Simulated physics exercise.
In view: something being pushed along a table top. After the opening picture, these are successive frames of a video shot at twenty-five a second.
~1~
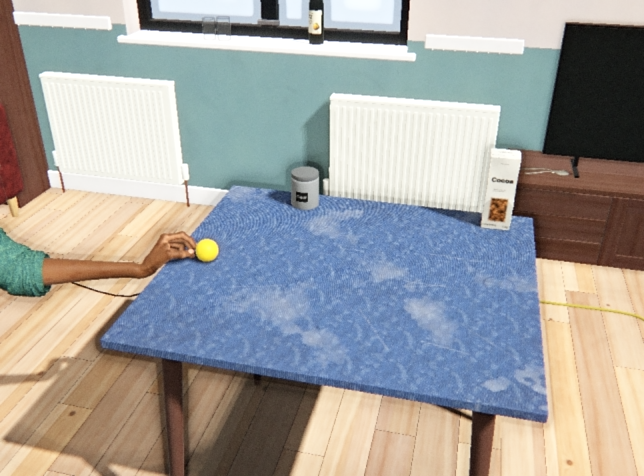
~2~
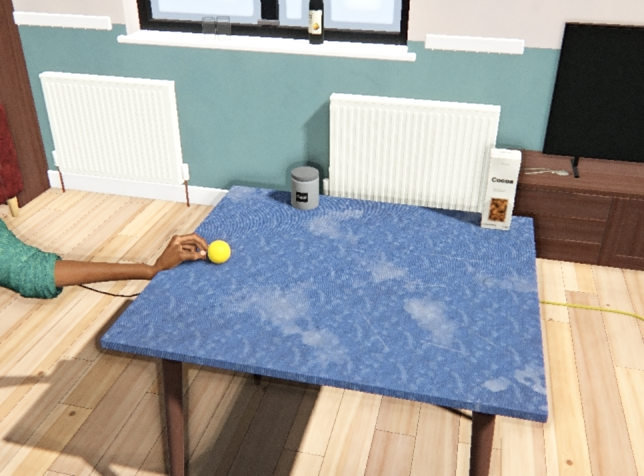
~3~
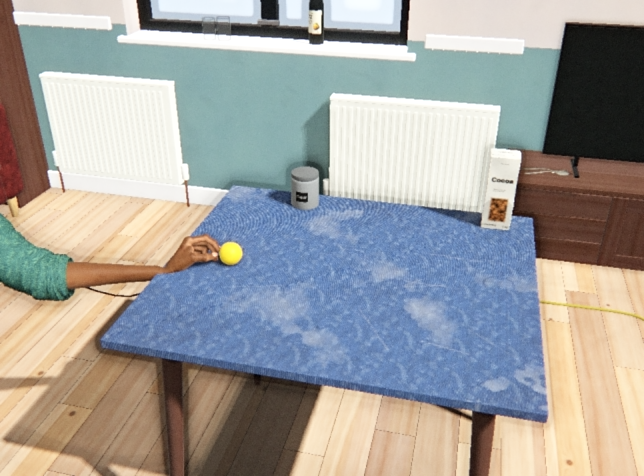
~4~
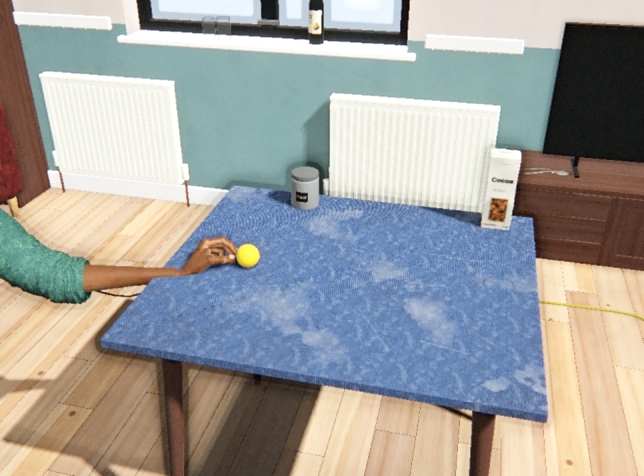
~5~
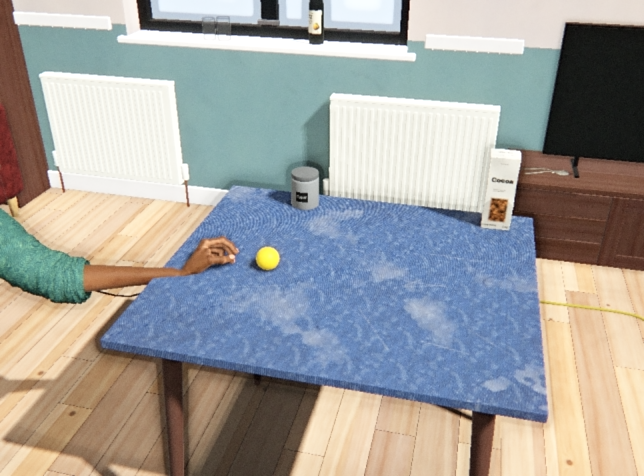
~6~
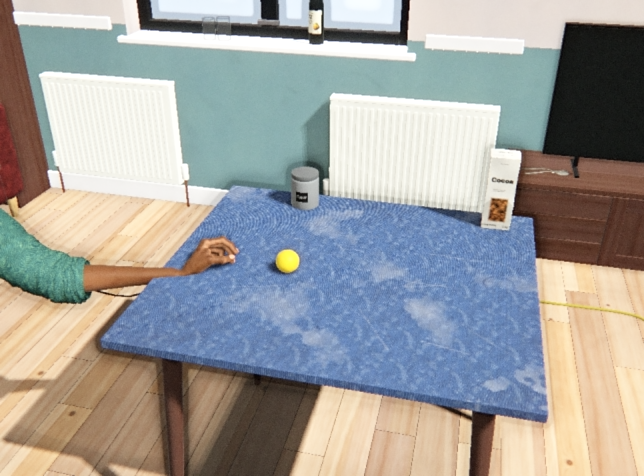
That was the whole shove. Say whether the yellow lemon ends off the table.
The yellow lemon falls off the table.
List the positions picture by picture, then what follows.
The first frame shows under the hand; yellow lemon (207, 250).
The second frame shows under the hand; yellow lemon (219, 252).
The third frame shows under the hand; yellow lemon (231, 254).
The fourth frame shows yellow lemon (248, 256).
The fifth frame shows yellow lemon (268, 258) moved about its own width.
The sixth frame shows yellow lemon (288, 261) moved well along.
Then, 0.30 s later than the last frame, yellow lemon moved well along near (437, 281).
Then, 0.60 s later than the last frame, yellow lemon now off the table.
Then, 0.90 s later than the last frame, things are still on the move.
When it is over, off the table, yellow lemon.
